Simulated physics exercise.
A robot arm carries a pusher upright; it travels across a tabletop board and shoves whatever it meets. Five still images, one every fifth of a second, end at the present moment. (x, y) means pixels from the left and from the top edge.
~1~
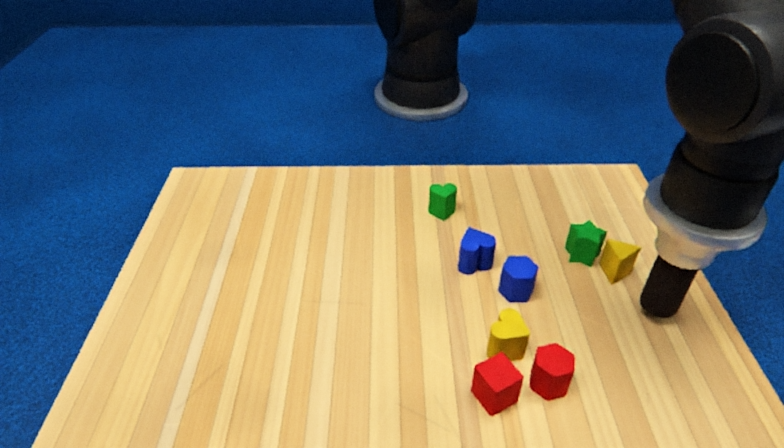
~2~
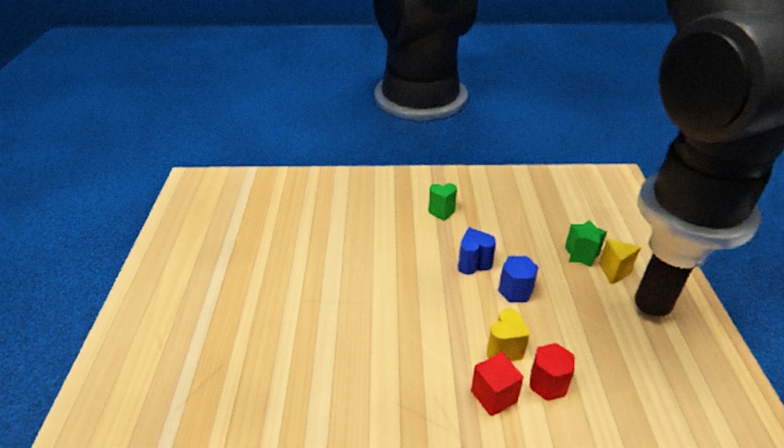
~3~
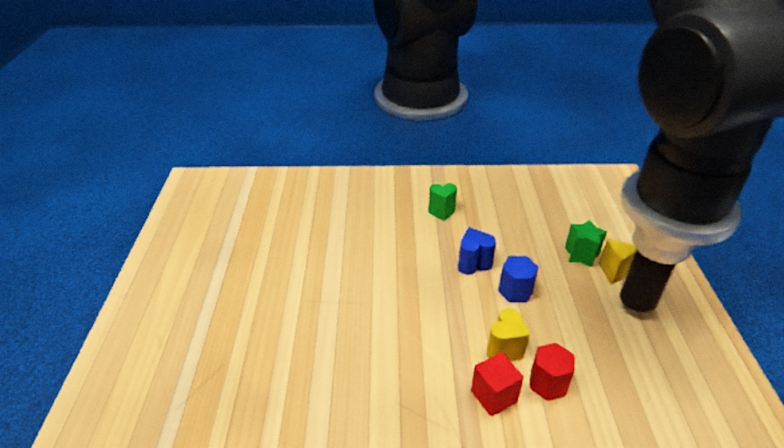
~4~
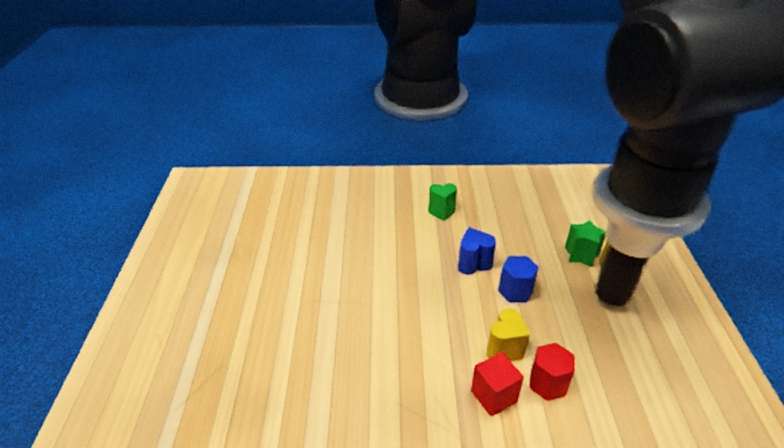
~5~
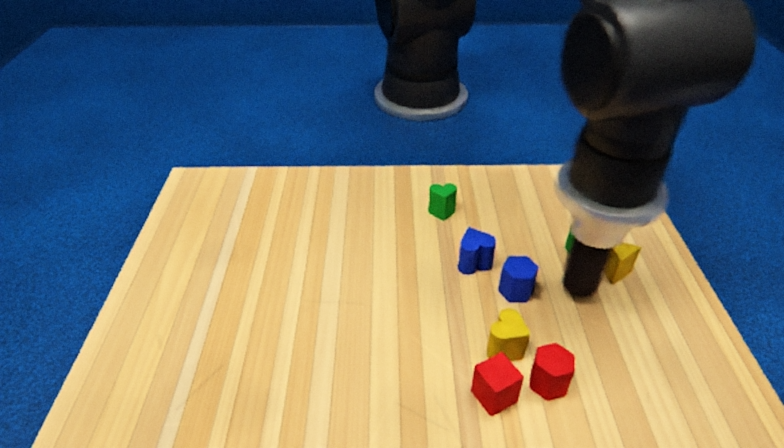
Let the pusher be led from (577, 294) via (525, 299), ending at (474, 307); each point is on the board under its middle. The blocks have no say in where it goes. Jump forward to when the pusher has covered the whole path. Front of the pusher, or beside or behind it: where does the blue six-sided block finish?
The pusher no longer has it in front.
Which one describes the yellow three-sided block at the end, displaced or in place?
Put simply, it stays right there.
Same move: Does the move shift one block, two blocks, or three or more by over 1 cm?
The answer will be one.
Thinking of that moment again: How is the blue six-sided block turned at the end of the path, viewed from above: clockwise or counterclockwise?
Viewed from above: Clockwise.
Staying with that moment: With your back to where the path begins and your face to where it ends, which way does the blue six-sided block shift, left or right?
The shift is to the right of that direction.
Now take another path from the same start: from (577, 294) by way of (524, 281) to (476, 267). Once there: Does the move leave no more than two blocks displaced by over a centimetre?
Yes
What follows on the original path. One third of the way, pusher (543, 288); blue six-sided block (511, 266).
Two thirds of the way, pusher (510, 293); blue six-sided block (478, 264), turned 30° clockwise.
At the end, pusher (475, 299); yellow heart block unmoved; blue six-sided block (457, 261), turned 95° clockwise; yellow three-sided block unmoved.
